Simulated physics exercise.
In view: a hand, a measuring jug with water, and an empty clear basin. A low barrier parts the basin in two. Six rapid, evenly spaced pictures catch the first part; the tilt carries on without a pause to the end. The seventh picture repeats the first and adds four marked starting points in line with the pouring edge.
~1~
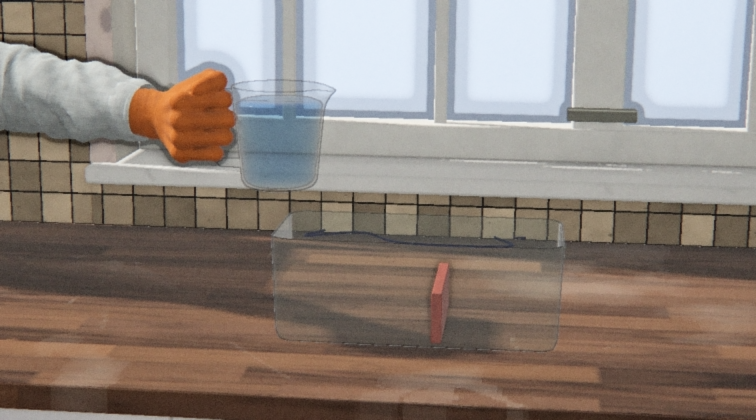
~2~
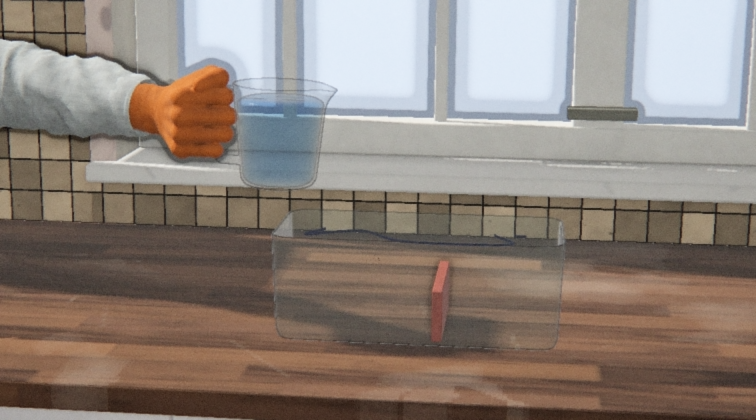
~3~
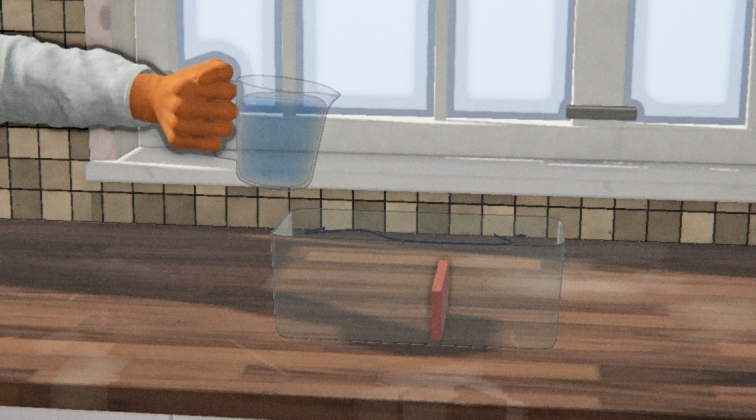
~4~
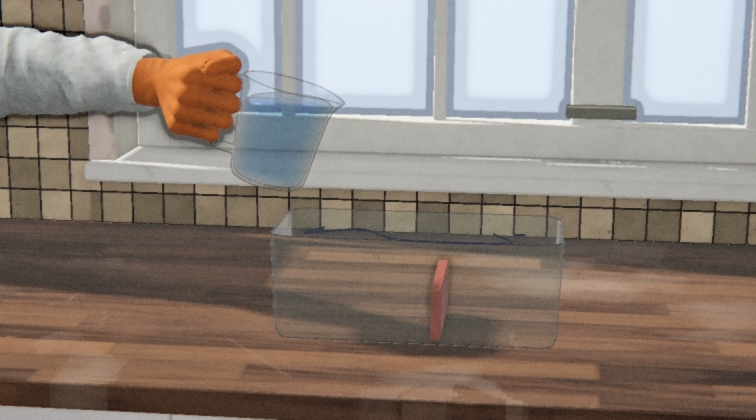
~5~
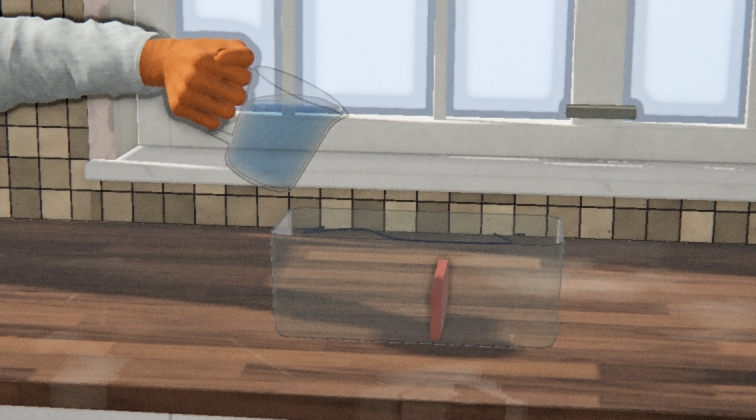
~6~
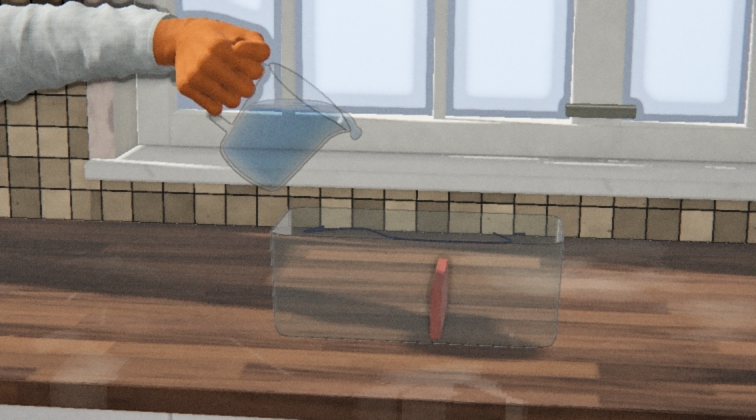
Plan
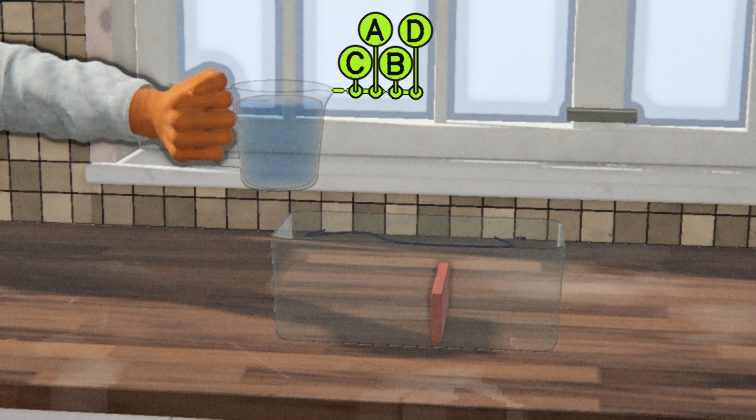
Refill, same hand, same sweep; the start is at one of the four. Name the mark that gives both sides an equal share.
Go for B.
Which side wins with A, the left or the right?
The left side.
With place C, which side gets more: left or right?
More ends on the left.
On the marked copy, A at (375, 91); B at (395, 91); C at (355, 90); D at (415, 92).
For place A, about 82 % ends left of the wall and 16 % right of it.
For place B, about 54 % ends left of the wall and 45 % right of it.
For place C, about 96 % ends left of the wall and 3 % right of it.
For place D, about 24 % ends left of the wall and 75 % right of it.
